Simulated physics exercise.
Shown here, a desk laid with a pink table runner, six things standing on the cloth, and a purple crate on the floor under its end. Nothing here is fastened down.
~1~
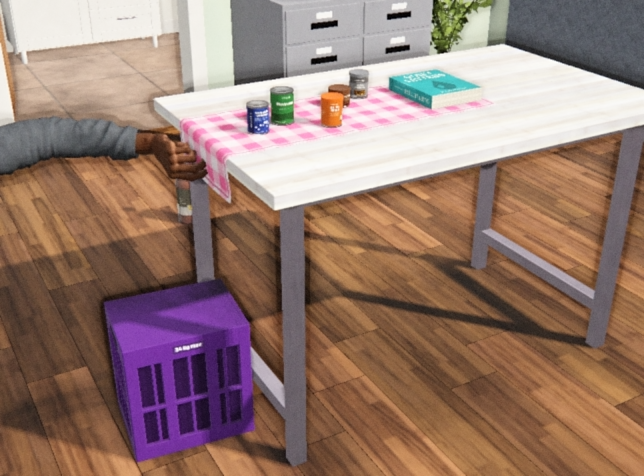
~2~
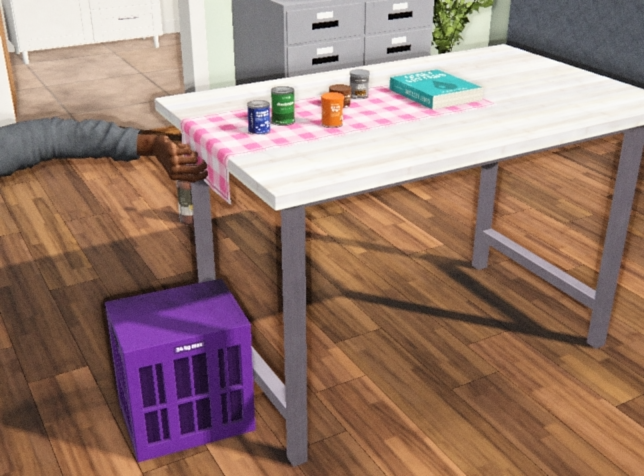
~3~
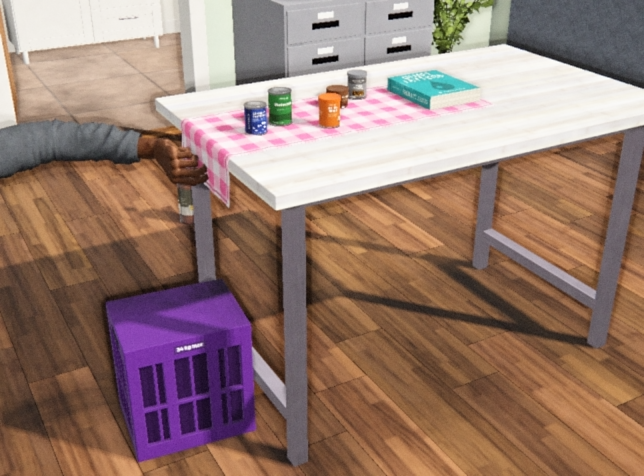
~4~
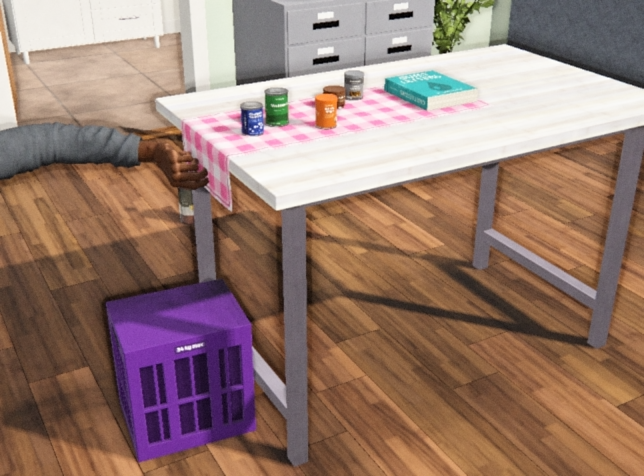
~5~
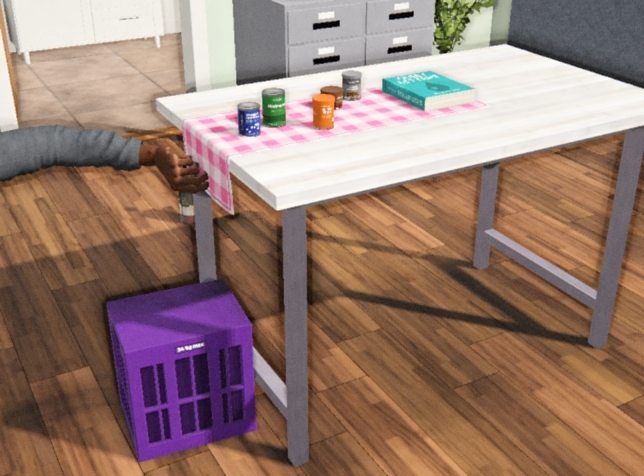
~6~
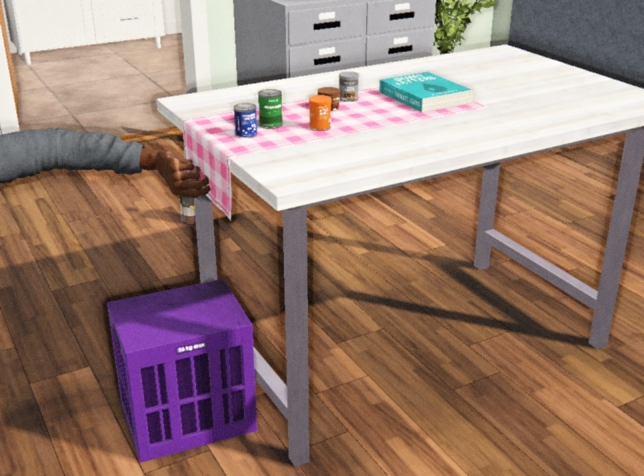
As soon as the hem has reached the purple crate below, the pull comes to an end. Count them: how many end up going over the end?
The count is three.
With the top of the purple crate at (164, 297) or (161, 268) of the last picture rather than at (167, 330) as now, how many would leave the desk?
That would be 2 and 1.
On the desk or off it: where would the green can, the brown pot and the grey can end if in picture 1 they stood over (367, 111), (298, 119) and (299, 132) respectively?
I'd say the green can hangs on, the brown pot takes a fall, and the grey can takes a fall.
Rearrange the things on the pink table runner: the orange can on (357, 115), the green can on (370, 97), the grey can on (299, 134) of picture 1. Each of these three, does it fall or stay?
My call: The orange can hangs on; the green can hangs on; the grey can takes a tumble.
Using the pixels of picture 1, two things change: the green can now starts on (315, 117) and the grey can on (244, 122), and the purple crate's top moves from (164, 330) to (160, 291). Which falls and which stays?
In the end the green can is still on top and the grey can is no longer on top.
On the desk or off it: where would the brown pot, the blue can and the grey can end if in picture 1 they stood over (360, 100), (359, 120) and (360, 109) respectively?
Here's what happens: The brown pot remains aboard, the blue can remains aboard, the grey can remains aboard.
A little later, hem near (210, 264); blue can and green can gone.
Next, hem on the crate; blue can, green can and orange can gone.
When it is over, hem on the crate; blue can, green can and orange can gone. The desk loses three.
